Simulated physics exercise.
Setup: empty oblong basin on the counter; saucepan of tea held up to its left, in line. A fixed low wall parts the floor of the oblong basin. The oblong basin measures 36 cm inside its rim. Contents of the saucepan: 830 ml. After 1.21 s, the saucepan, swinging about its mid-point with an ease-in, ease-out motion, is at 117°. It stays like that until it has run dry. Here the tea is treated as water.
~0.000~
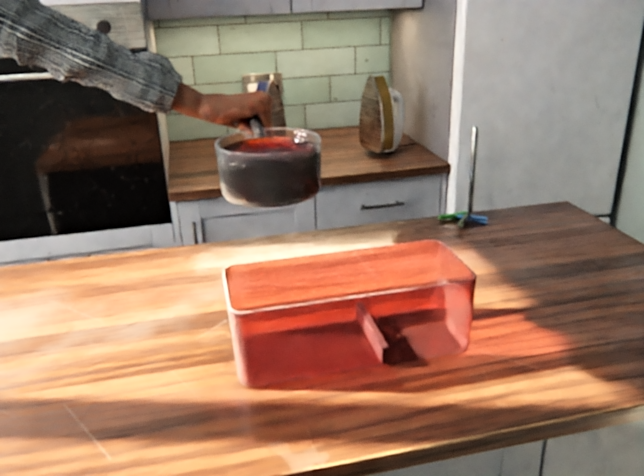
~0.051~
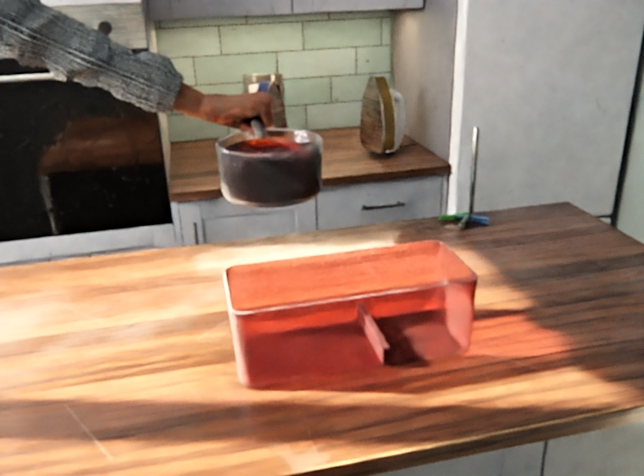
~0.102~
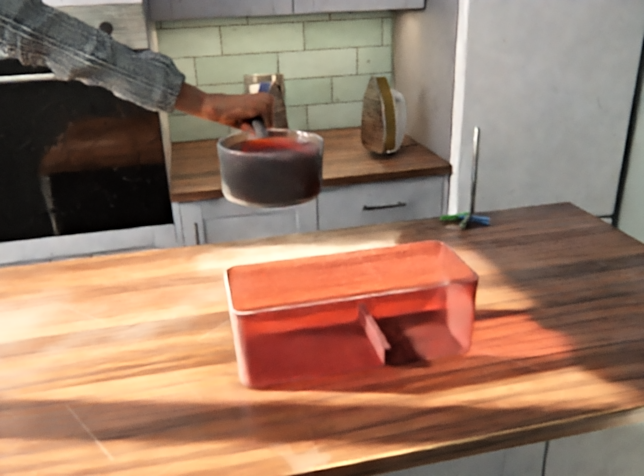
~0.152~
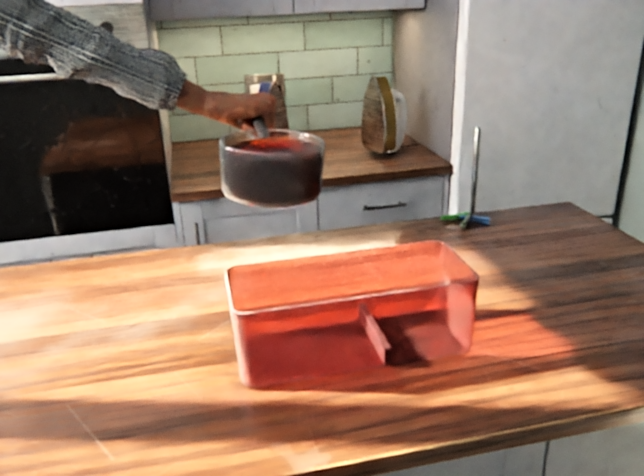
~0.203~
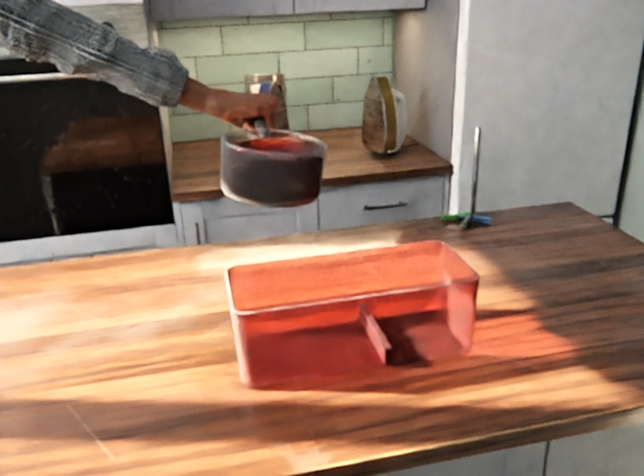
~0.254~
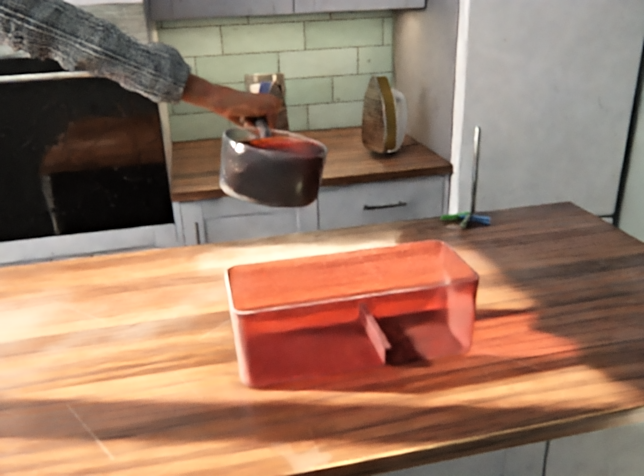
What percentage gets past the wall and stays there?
About 52 per cent.
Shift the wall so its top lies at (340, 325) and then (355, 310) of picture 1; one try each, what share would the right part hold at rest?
Respectively 80 and 75 %.
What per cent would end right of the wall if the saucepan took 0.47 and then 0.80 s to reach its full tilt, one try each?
35 then 45 %.
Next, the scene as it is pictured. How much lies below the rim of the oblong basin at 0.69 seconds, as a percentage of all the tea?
I reckon close to 16 percent of it.
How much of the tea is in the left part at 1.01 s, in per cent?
The left part holds some 28 per cent.
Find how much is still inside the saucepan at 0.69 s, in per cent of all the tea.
Around 46 percent.
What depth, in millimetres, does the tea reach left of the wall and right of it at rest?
Some 12 mm on the left and some 22 mm on the right.
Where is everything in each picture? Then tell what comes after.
The first frame shows tilt 0°; pouring edge (319, 138); surface from (218, 152) to (316, 144); the oblong basin's rim runs from (227, 290) to (458, 259); the wall's top is at (371, 324).
The second frame shows tilt 1°; pouring edge (320, 139); surface from (220, 153) to (318, 144).
The third frame shows tilt 2°; pouring edge (321, 140); surface from (221, 153) to (319, 145).
The fourth frame shows tilt 4°; pouring edge (323, 142); surface from (222, 152) to (320, 146).
The fifth frame shows tilt 8°; pouring edge (324, 145); surface from (223, 153) to (321, 146).
The sixth frame shows tilt 12°; pouring edge (325, 149); surface from (224, 152) to (323, 146).
By 0.69 s the tilt is 71° and 47 per cent is still to pour, 3 is left of the wall and 12 right of it.
By 1.01 s the tilt is 109° and 5 per cent is still to pour, 27 is left of the wall and 58 right of it.
By 1.35 s the tilt is 117° and 0 per cent is still to pour, 45 is left of the wall and 54 right of it.
By 1.71 s the tilt is 117° and 0 per cent is still to pour, 47 is left of the wall and 52 right of it.
At rest 47 per cent lies left of the wall, 52 right of it and 1 outside.
